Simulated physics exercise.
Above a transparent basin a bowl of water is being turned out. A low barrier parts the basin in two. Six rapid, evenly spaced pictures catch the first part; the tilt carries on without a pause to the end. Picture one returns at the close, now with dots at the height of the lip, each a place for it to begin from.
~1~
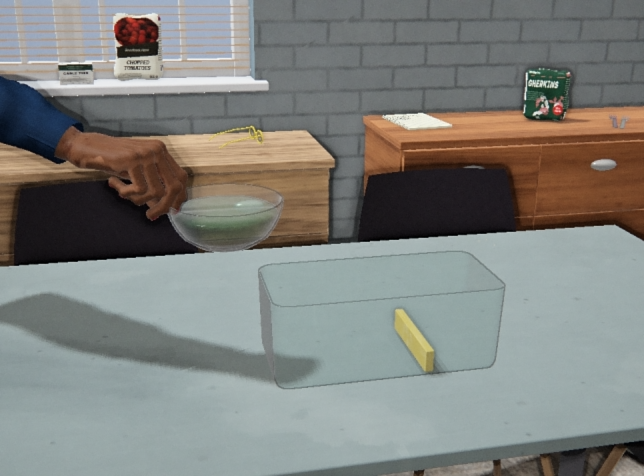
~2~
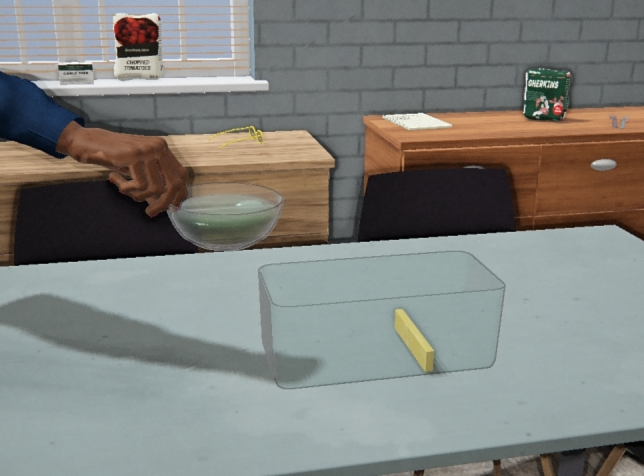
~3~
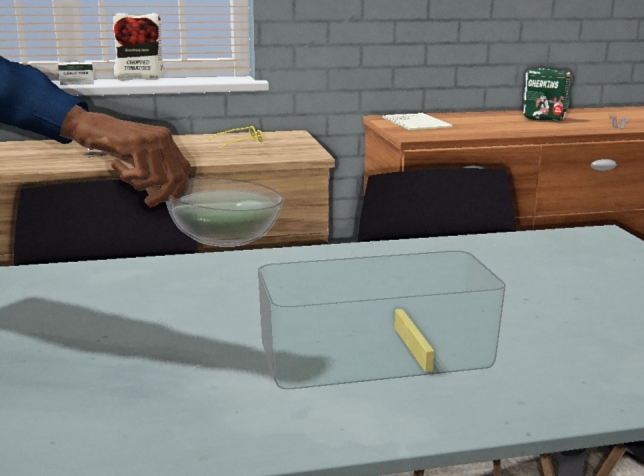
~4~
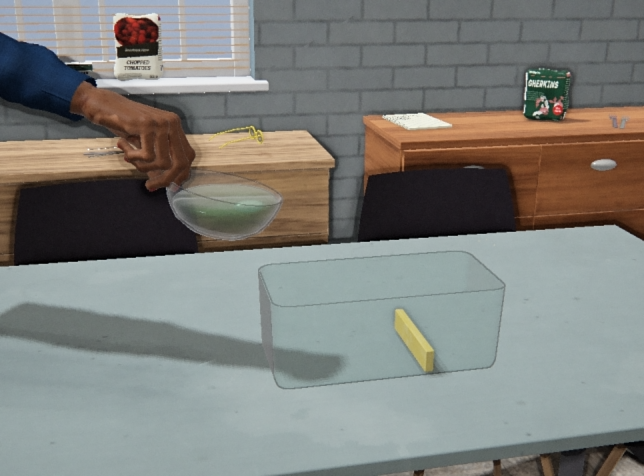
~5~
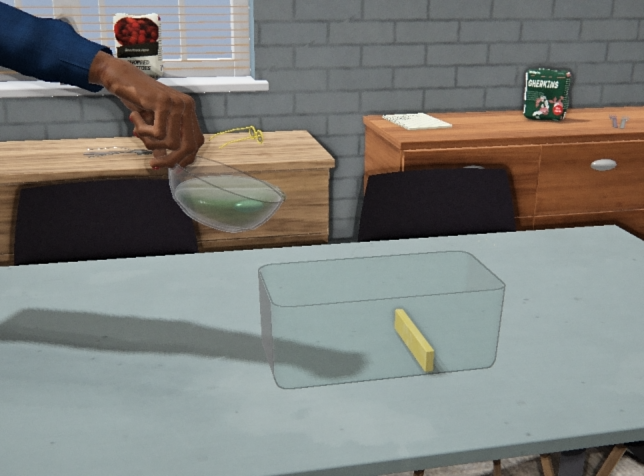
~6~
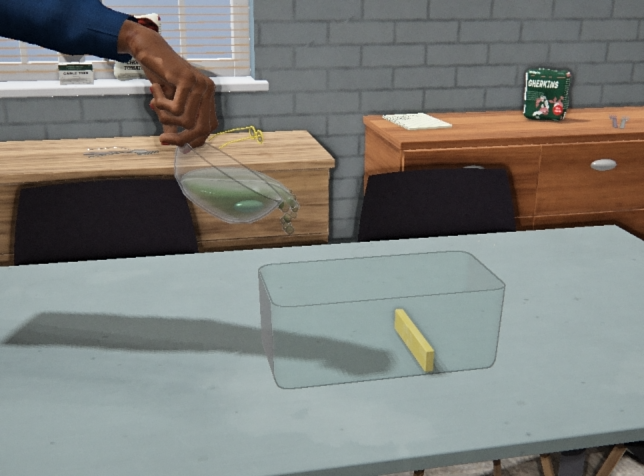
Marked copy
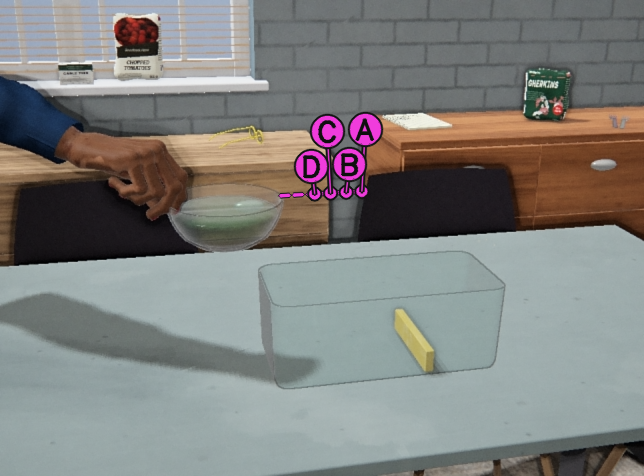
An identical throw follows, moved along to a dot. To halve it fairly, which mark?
Best: B.
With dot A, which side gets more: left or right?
The right one.
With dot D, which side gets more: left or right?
The left one.
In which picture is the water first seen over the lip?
Picture 5.
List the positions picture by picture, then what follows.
The first frame shows upright, lip at (280, 195); basin from (274, 387) to (494, 364); top of the wall at (414, 329); nothing has left yet.
The second frame shows upright, lip at (280, 195); nothing has left yet.
The third frame shows tipped about 6°, lip at (280, 195); nothing has left yet.
The fourth frame shows tipped about 13°, lip at (280, 195); nothing has left yet.
The fifth frame shows tipped about 23°, lip at (280, 195); water is over the lip, down to (280, 195).
The sixth frame shows tipped about 34°, lip at (280, 195); water is over the lip, down to (286, 229).
In magenta, A at (361, 191); B at (346, 192); C at (330, 193); D at (314, 193).
With A, about 22 % ends left of the wall and 77 % right of it.
With B, about 42 % ends left of the wall and 57 % right of it.
With C, about 78 % ends left of the wall and 21 % right of it.
With D, about 91 % ends left of the wall and 8 % right of it.
